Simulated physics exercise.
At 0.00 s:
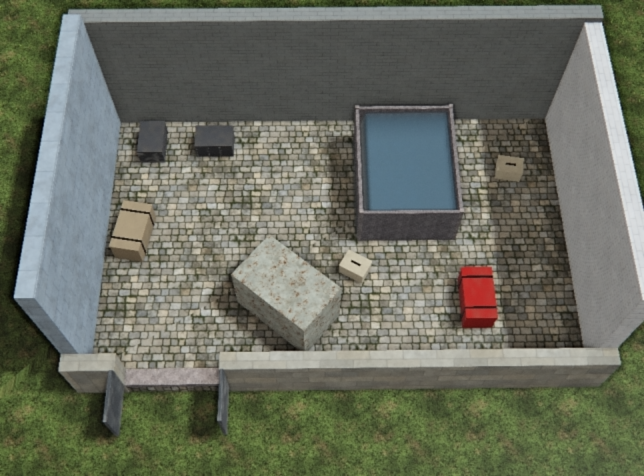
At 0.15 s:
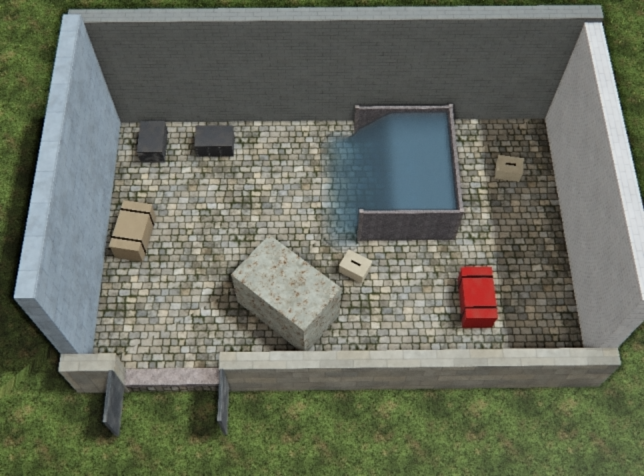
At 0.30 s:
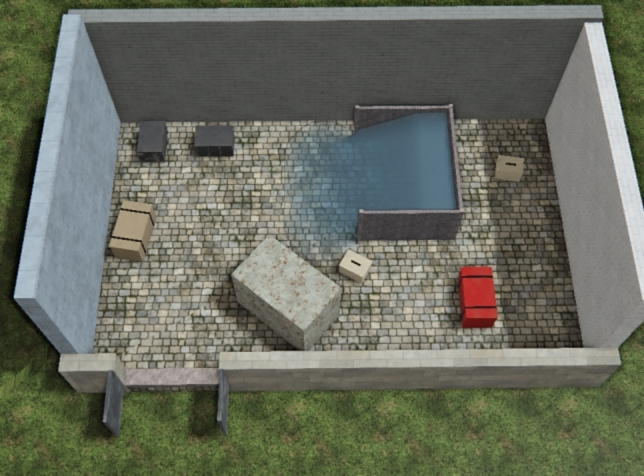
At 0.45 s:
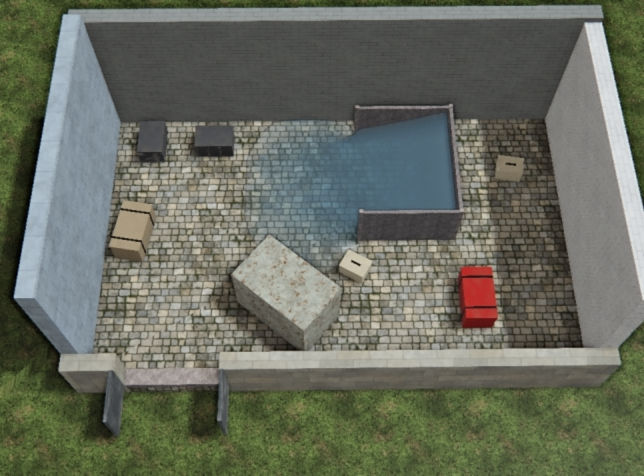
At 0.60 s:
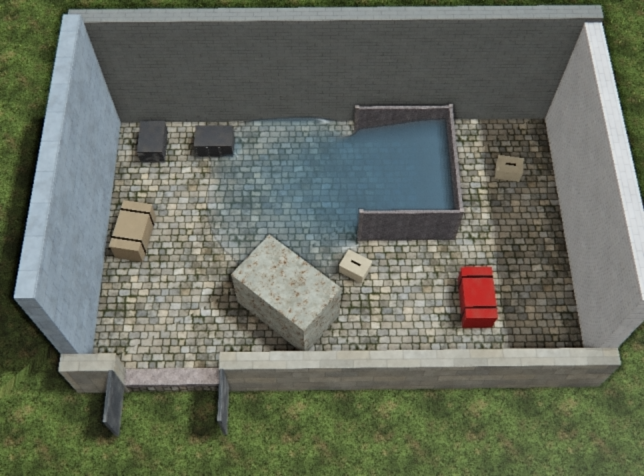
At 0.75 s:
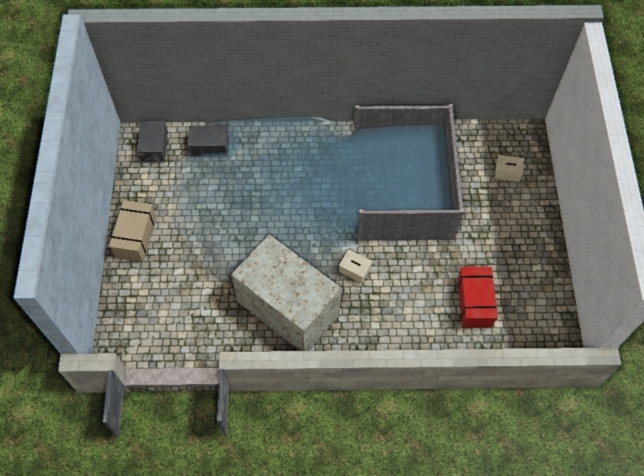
At the start, a square tank of water stands full in a walled, paved yard among boxes, a large stone block and a red trunk. Its left side opens and water spreads leftward over the paving in a widening sheet, reaching the dark boxes near the back wall, while the red trunk stays still.
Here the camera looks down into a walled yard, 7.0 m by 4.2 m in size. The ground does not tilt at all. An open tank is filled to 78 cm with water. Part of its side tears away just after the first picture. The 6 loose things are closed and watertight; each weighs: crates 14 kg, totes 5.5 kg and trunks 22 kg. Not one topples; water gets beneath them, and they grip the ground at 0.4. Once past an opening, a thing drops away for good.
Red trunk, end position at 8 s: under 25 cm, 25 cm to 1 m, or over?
Under 25 cm.
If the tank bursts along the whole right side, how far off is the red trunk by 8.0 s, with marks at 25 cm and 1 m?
Note: Red trunk swept well away.
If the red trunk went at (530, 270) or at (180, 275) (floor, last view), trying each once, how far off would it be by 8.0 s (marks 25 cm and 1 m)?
From the first spot it does not really budge, and from the second it goes a long way.
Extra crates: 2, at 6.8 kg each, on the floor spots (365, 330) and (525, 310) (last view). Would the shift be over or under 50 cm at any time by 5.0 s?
In turn: Under, less.
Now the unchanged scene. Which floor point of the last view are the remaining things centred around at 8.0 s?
Around (357, 281).
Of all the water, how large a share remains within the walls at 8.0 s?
Some 70 per cent remains.
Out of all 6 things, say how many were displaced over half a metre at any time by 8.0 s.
That comes to 4.
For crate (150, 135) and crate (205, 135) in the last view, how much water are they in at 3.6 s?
Roughly 15 and 16 cm.
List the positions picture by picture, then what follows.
The first picture shows the red trunk at (479, 292) rests on the ground; 2.5 m2 under water; 0 of 6 have shifted.
The second picture shows the red trunk at (479, 292), on the bottom; 3.7 m2 under water; 0 of 6 have shifted.
The third picture shows the red trunk at (479, 292), on the bottom; 5.1 m2 under water; 0 of 6 have shifted.
The fourth picture shows the red trunk at (479, 292) rests on the ground; 6.8 m2 under water; 0 of 6 have shifted.
The fifth picture shows the red trunk at (479, 292), on the bottom; 8.4 m2 under water; 0 of 6 have shifted.
The sixth picture shows the red trunk at (479, 292), on the bottom; 9.8 m2 under water; 1 of 6 have shifted.
After 1.6 s the red trunk is near (479, 292), 0.0 m from its start, aground; 0 of 6 are out; 3 afloat.
After 3.6 s the red trunk is near (479, 292), 0.0 m from its start, aground; 0 of 6 are out; 3 afloat.
After 5.6 s the red trunk is near (479, 292), 0.0 m from its start, aground; 1 of 6 are out; 2 afloat.
After 8.0 s the red trunk is near (480, 292), 0.0 m from its start, aground; 1 of 6 are out; 2 afloat.
